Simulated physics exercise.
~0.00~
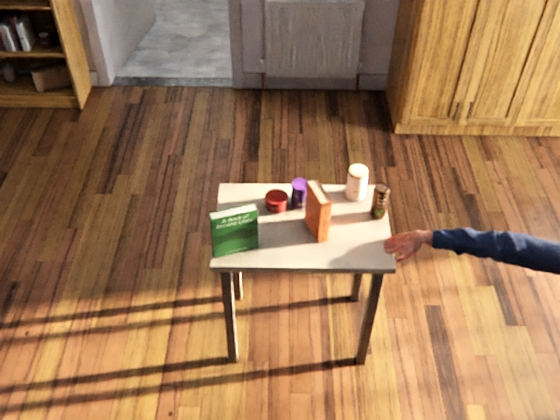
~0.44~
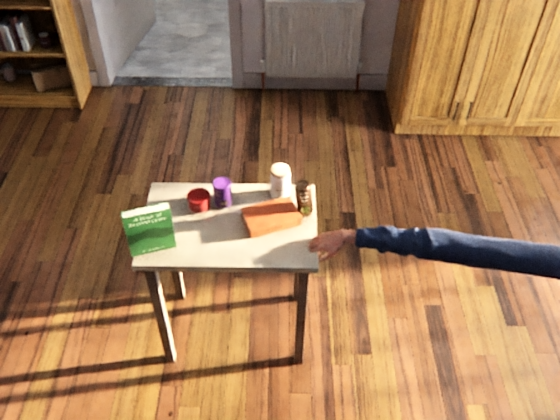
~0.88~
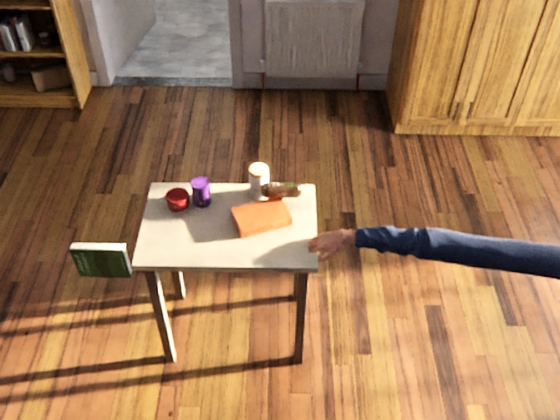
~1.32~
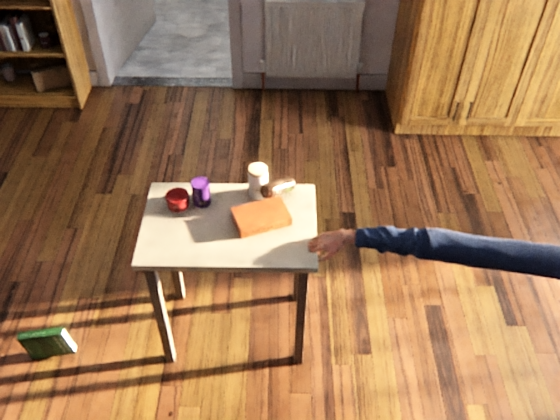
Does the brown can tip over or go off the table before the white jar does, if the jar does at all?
Yes, the brown can tips over and ends up lying on the tabletop, while the white jar is still standing on the table at the end.
A hand shoved a small table to the left, and the green book dropped off its left end toward the floor. The orange book and brown can toppled onto the tabletop, while the white jar, purple tin and red tub stayed upright.
